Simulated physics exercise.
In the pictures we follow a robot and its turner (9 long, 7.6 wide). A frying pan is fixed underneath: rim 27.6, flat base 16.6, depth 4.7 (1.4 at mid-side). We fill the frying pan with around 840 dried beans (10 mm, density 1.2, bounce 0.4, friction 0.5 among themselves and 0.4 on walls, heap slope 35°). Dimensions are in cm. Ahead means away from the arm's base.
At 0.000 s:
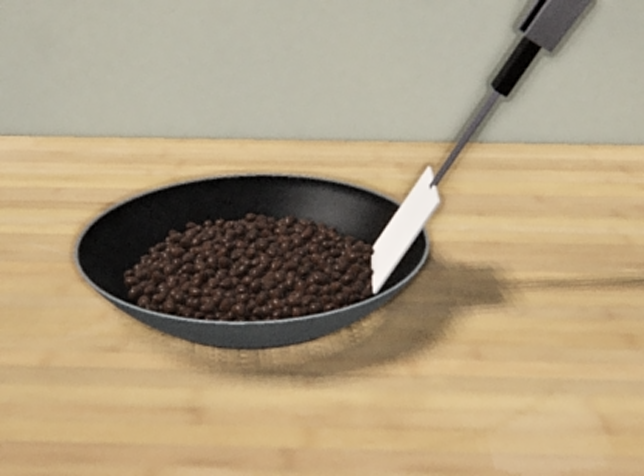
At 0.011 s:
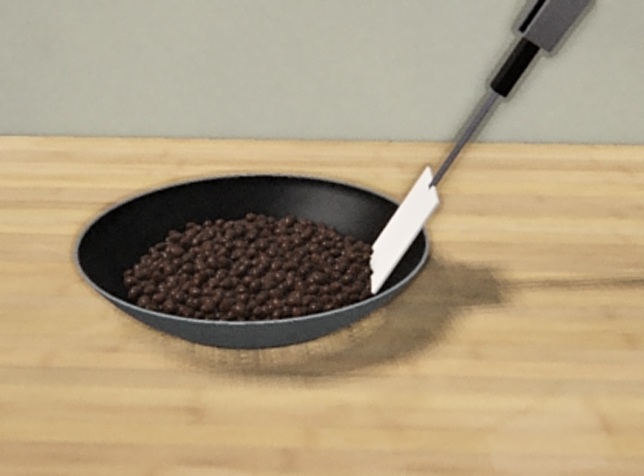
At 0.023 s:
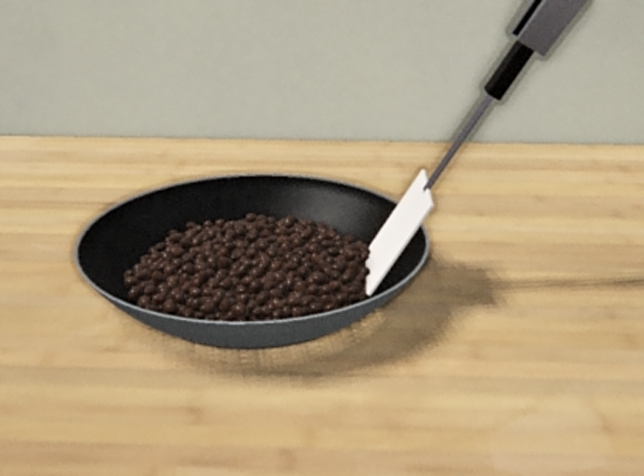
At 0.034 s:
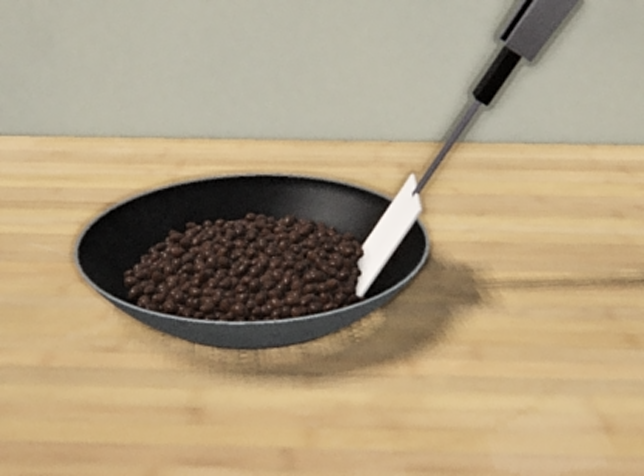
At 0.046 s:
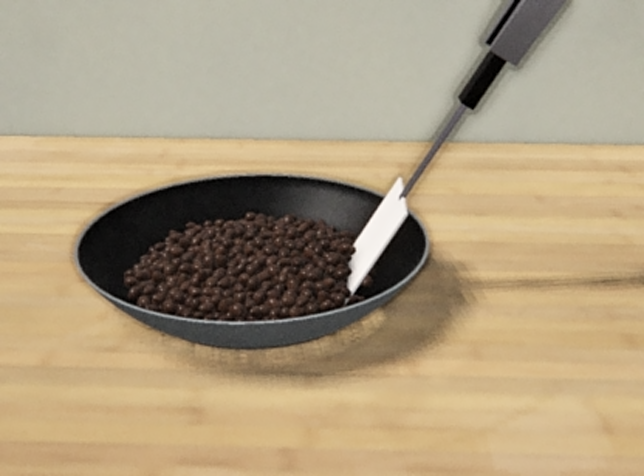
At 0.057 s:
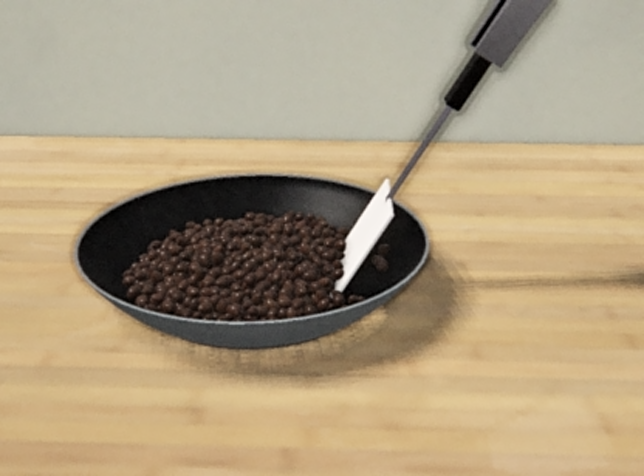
A white turner held by a robot started at the right side of a black frying pan and slid a short way left, pushing into the heap of dark beans while the pan stayed still.
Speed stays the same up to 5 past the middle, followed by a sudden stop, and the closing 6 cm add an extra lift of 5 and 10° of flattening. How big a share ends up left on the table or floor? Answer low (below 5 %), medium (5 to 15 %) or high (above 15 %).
Medium.
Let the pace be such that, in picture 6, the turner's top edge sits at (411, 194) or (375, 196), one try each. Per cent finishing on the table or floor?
First try about 0 %, second try about 10 %.
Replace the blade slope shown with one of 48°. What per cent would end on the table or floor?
About 10 per cent.
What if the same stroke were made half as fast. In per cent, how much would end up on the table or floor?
Then roughly 0 percent.
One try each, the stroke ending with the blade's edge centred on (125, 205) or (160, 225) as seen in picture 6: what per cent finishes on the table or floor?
I'd say some 25 per cent, then some 15 per cent.
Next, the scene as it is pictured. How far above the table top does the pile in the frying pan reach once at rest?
Roughly 6.0 centimetres.
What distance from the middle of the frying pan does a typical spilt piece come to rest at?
About 28 cm out from the centre.
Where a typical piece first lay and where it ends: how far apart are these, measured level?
The value is roughly 4 cm.
By 0.10 s, sloping 60°, highest piece 8 above the table; 841 in the frying pan, 3 on the blade or in flight.
By 0.14 s, sloping 56°, highest piece 11 above the table; 841 in the frying pan, 3 on the blade or in flight.
By 0.36 s, sloping 50°, highest piece 6 above the table; 786 in the frying pan, 51 on the table or floor, 7 on the blade or in flight.
By 1.41 s, sloping 50°, highest piece 6 above the table; 784 in the frying pan, 60 on the table or floor.
Final count, 784 in the frying pan, 60 on the table or floor. That is 7 % on the table or floor.
